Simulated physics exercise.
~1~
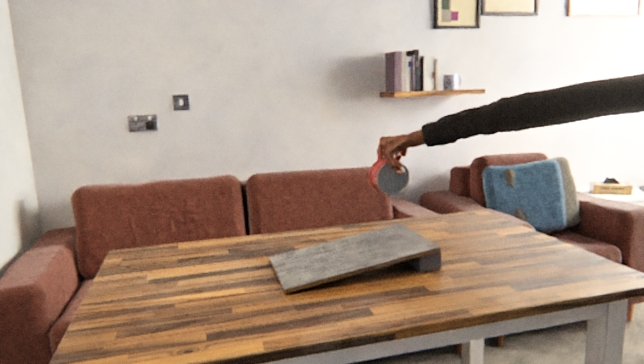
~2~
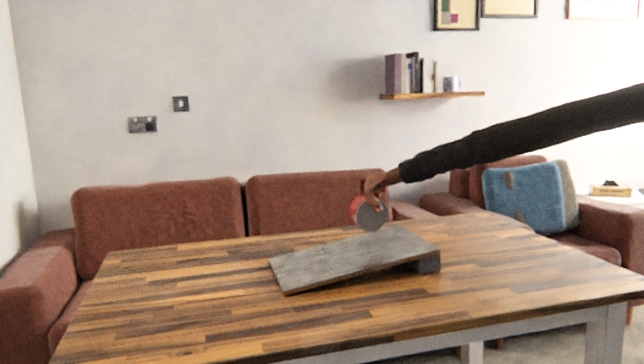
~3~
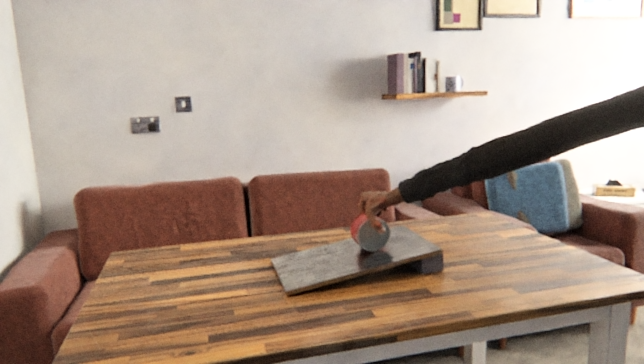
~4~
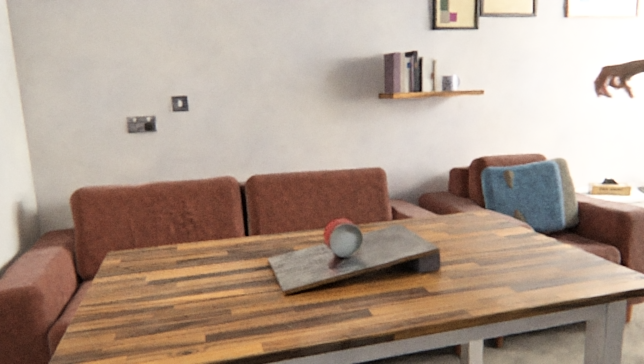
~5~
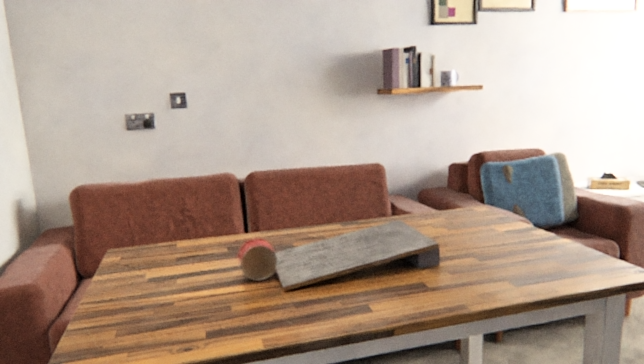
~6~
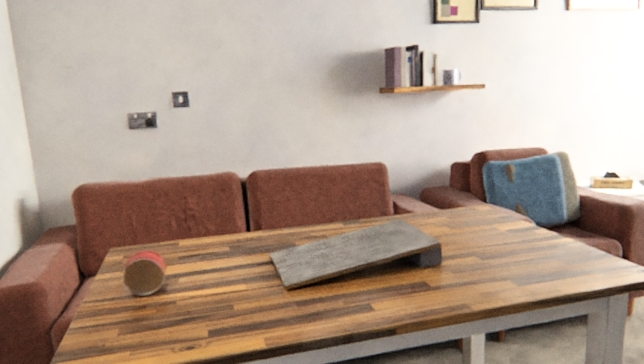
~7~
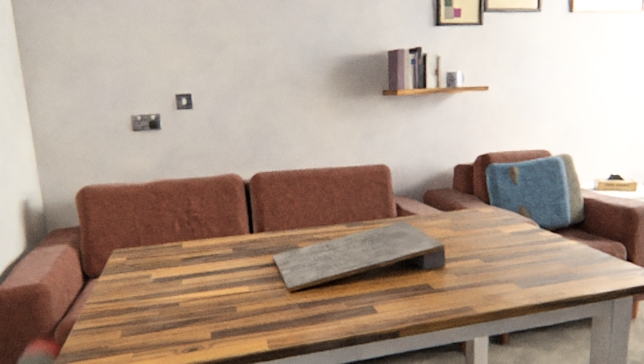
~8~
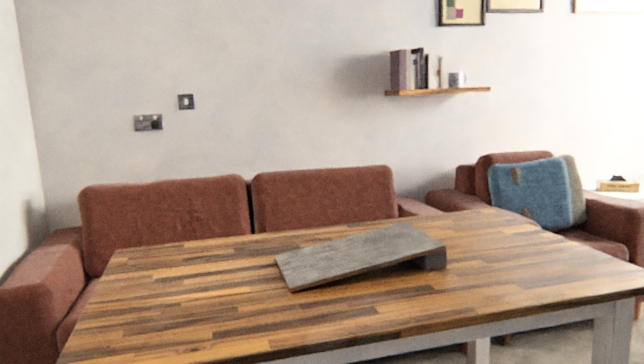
Red tub rolling down a tilted grey board after a hand lets go, crossing the wooden table leftward and dropping out of view.
